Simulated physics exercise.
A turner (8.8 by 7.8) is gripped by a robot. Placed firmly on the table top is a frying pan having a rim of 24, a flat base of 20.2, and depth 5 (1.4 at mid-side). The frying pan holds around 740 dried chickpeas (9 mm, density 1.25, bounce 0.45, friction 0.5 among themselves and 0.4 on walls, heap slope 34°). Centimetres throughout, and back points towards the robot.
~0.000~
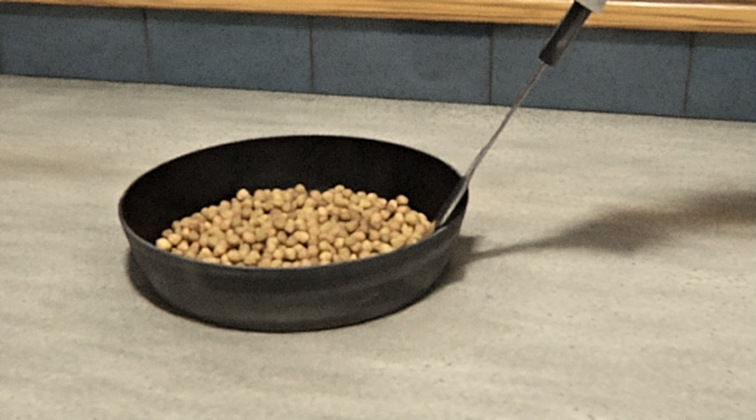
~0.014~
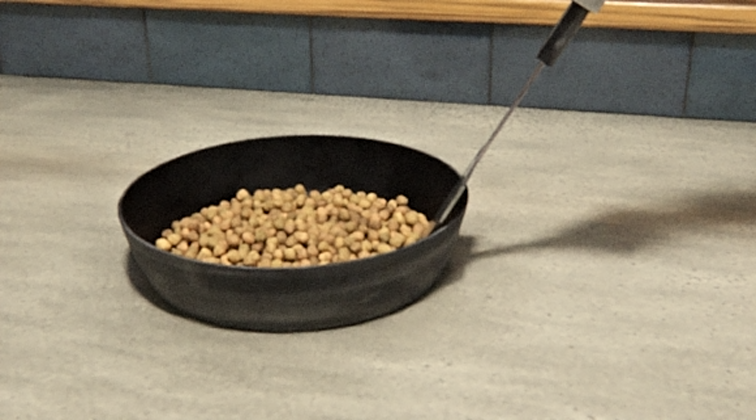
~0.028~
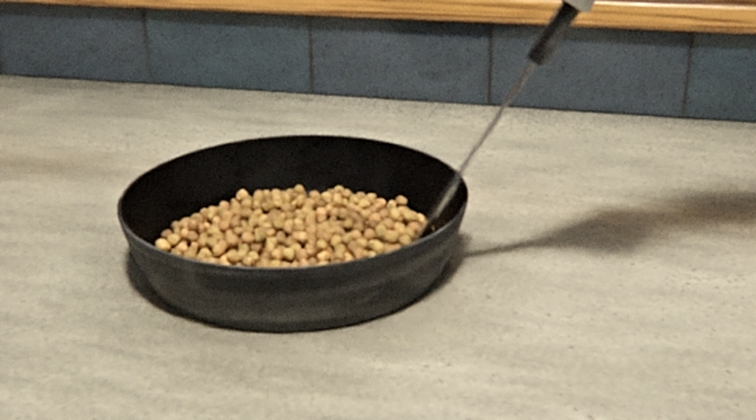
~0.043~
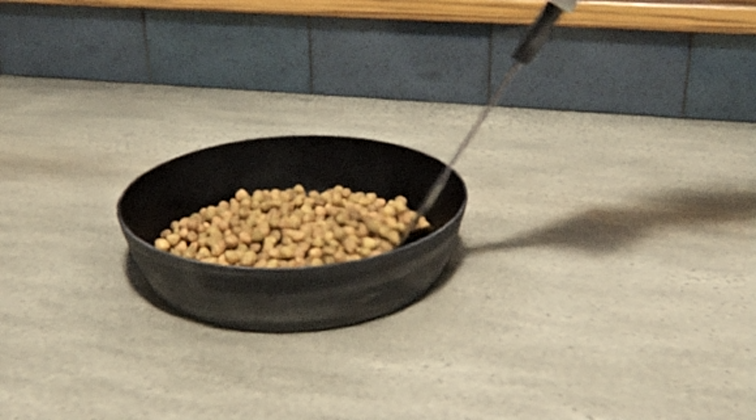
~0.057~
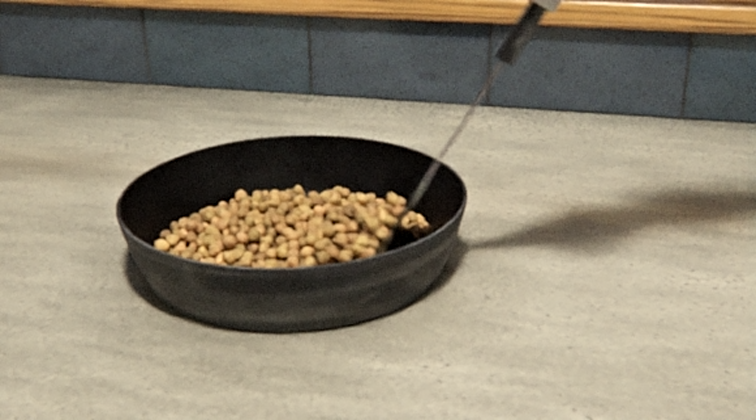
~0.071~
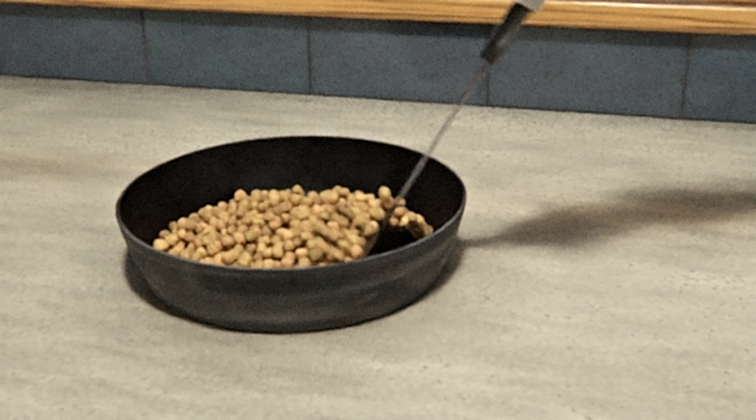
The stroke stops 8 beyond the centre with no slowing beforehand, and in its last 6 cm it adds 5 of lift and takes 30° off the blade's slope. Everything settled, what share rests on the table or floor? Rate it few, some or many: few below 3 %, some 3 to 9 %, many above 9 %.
Some, 3 to 9 %.
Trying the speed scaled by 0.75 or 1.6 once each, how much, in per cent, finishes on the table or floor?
I'd say near 0 and then near 15 per cent.
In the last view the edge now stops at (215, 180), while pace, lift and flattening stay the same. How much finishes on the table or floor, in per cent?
About 0 per cent.
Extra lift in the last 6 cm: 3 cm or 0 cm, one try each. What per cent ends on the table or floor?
Result, in order: Approx. 0 % and 0 %.
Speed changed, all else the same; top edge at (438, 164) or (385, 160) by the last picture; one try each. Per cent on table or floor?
Try one roughly 0 per cent; try two roughly 15 per cent.
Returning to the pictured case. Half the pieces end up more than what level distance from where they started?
Distance: Around 2 cm.
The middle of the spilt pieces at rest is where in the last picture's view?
At about (15, 218).
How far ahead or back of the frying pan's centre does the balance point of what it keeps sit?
Ahead of centre, roughly 3.5 centimetres.
After 0.14 s, sloping 60°, highest piece 5 above the table; 736 in the frying pan.
After 0.21 s, sloping 48°, highest piece 6 above the table; 736 in the frying pan.
After 0.44 s, sloping 30°, highest piece 6 above the table; 693 in the frying pan, 43 on the table or floor.
After 1.49 s, sloping 30°, highest piece 5 above the table; 692 in the frying pan, 44 on the table or floor.
At rest, 692 in the frying pan, 44 on the table or floor. That is 6 % on the table or floor.
